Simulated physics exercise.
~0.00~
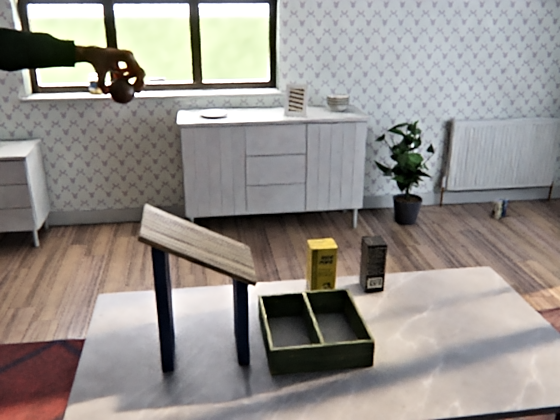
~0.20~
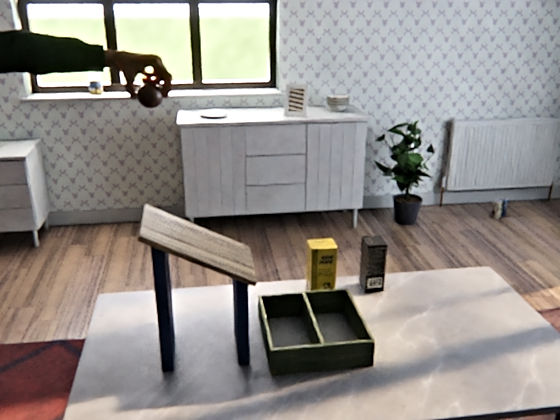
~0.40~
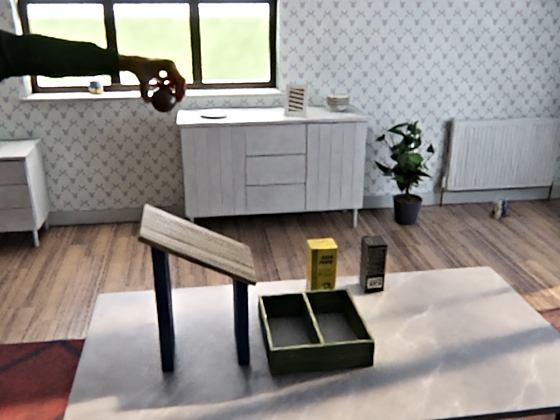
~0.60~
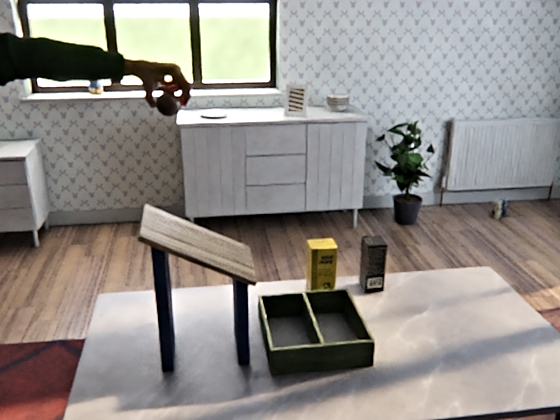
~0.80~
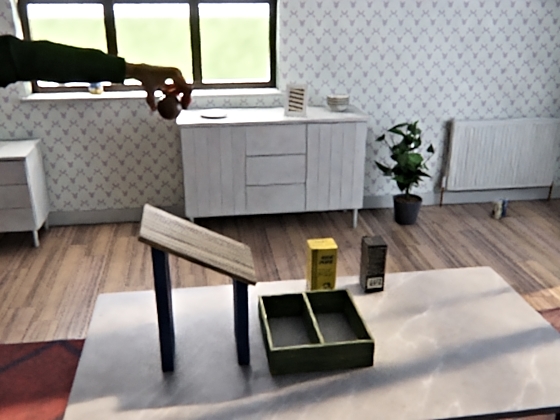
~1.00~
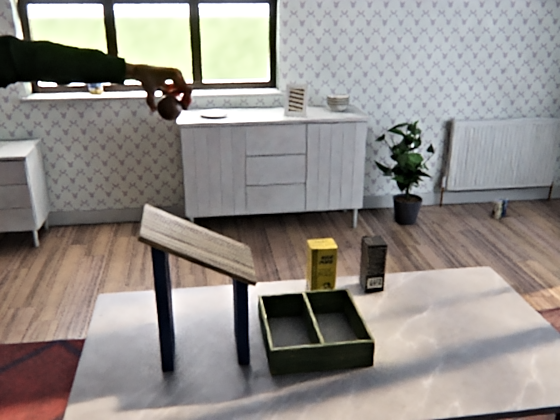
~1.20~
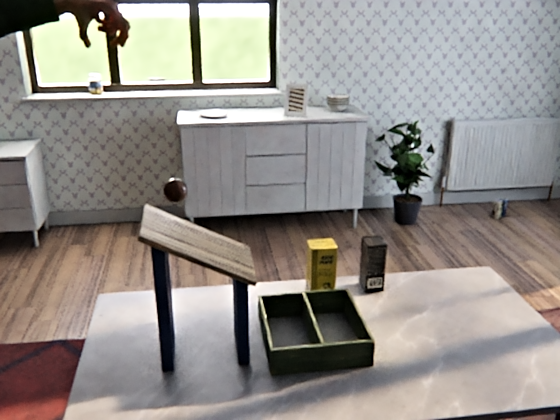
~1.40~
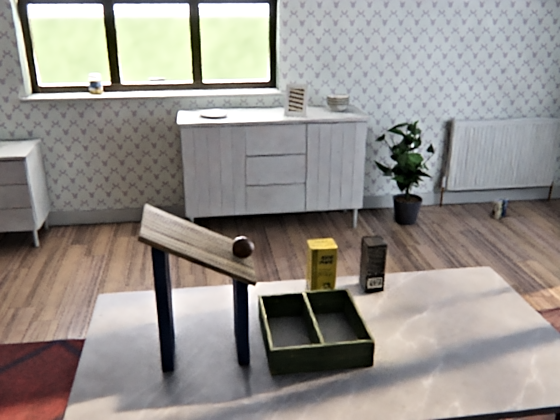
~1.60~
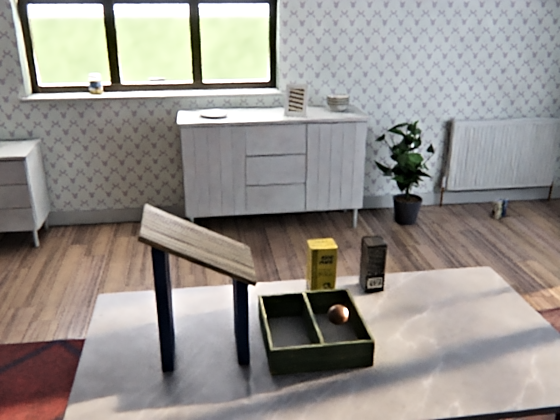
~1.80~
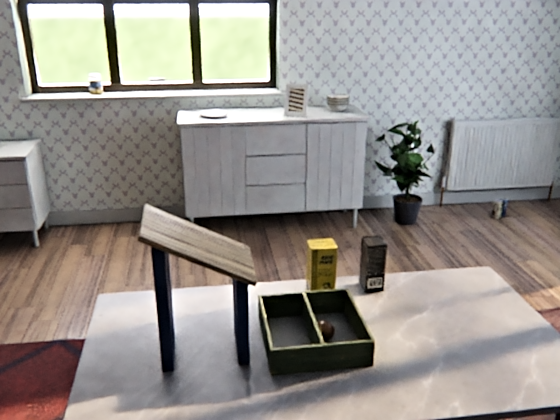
Brown onion dropping from a hand onto a sloping wooden board, rolling down and landing in the farther bay of a tray.
